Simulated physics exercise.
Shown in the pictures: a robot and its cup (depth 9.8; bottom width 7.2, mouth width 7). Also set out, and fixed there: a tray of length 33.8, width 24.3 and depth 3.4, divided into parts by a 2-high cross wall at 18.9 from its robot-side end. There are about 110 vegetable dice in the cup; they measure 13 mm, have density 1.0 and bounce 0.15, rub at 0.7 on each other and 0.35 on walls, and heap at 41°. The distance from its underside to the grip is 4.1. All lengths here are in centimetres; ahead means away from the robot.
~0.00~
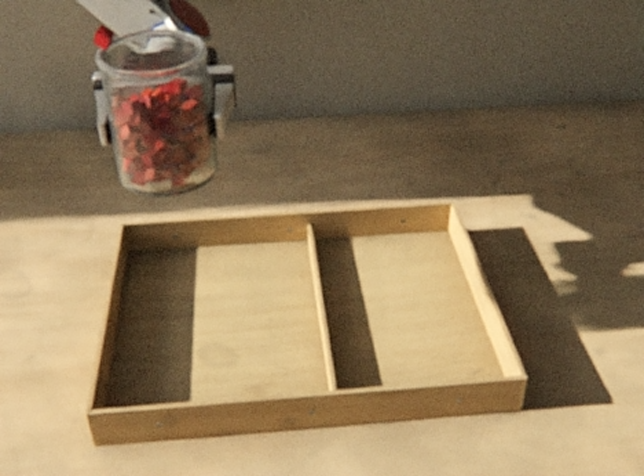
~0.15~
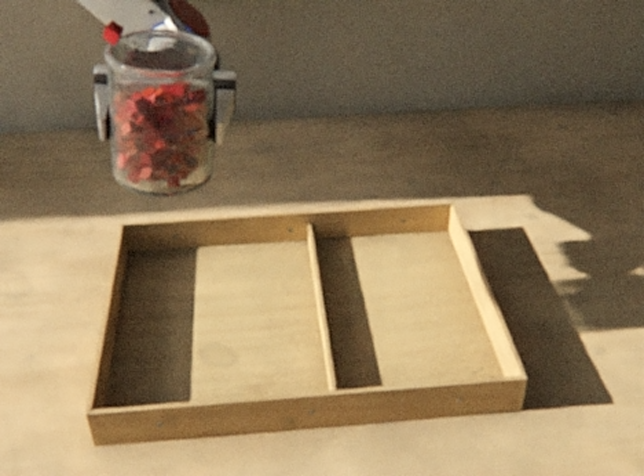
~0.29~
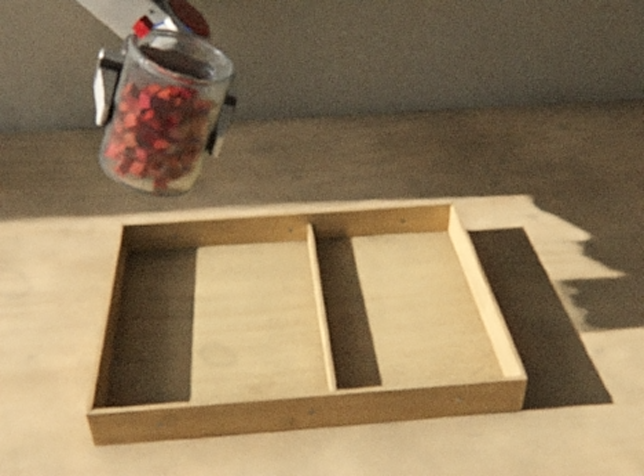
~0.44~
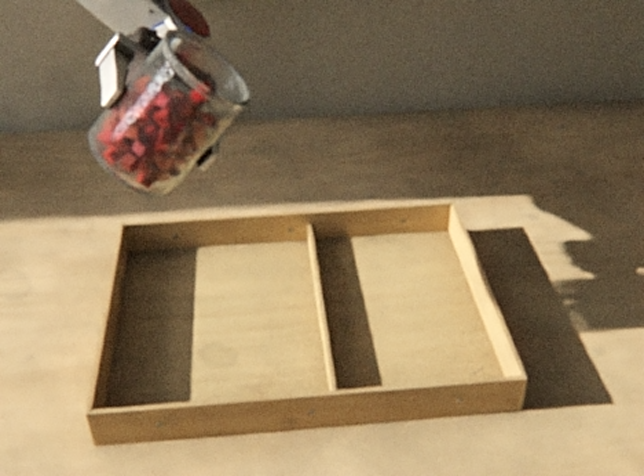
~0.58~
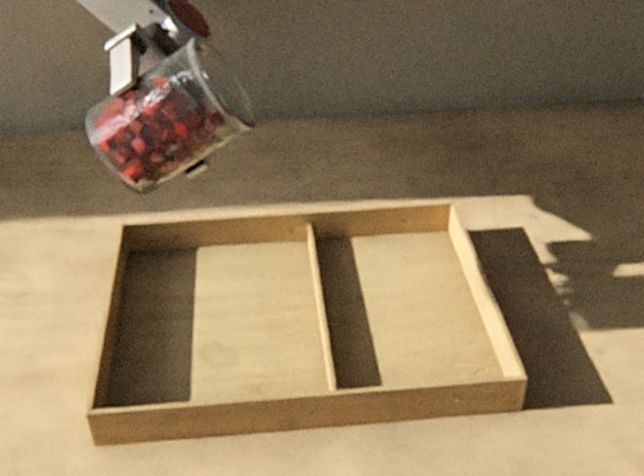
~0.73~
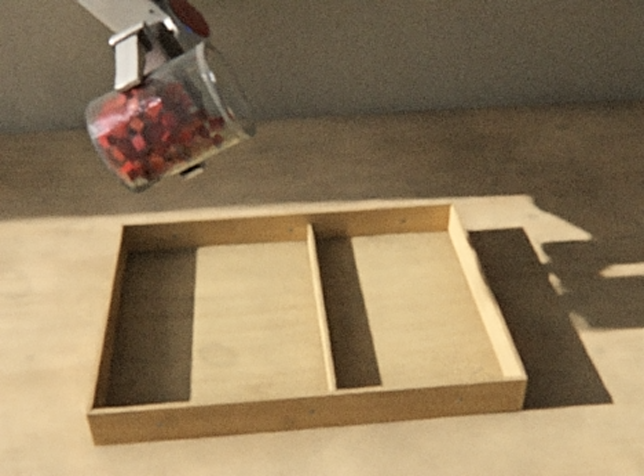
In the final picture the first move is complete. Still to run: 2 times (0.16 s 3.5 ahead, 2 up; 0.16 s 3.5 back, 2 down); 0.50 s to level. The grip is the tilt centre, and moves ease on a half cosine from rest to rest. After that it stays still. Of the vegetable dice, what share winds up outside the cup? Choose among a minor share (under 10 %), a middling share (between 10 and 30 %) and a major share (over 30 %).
A minor share.
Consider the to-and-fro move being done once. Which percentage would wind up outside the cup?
0 %.
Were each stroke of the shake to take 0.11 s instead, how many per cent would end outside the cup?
I'd expect close to 25 in a hundred.
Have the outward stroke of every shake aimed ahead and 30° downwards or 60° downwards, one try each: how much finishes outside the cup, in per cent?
Result: Approx. 0 % and 0 %, one try each.
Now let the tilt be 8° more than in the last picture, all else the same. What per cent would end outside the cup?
Estimate: Around 5 per cent.
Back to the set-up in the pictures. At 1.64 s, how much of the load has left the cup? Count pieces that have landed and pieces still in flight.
Share out so far: Near 0 %.
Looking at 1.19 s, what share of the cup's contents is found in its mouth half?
Roughly 30 %.
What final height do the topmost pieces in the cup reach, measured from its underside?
Roughly 9.0 cm.
After 1.19 s, tilted 64° forward, highest piece 26 above the table; 110 in the cup, 1 in the robot-side part.
After 1.64 s, tilted 28° forward, highest piece 25 above the table; 110 in the cup, 1 in the robot-side part.
After 2.07 s, level, highest piece 27 above the table; 110 in the cup, 1 in the robot-side part.
After 3.12 s, level, highest piece 27 above the table; 110 in the cup, 1 in the robot-side part.
In the end, 110 in the cup, 1 in the robot-side part. That is 1 % outside the cup.
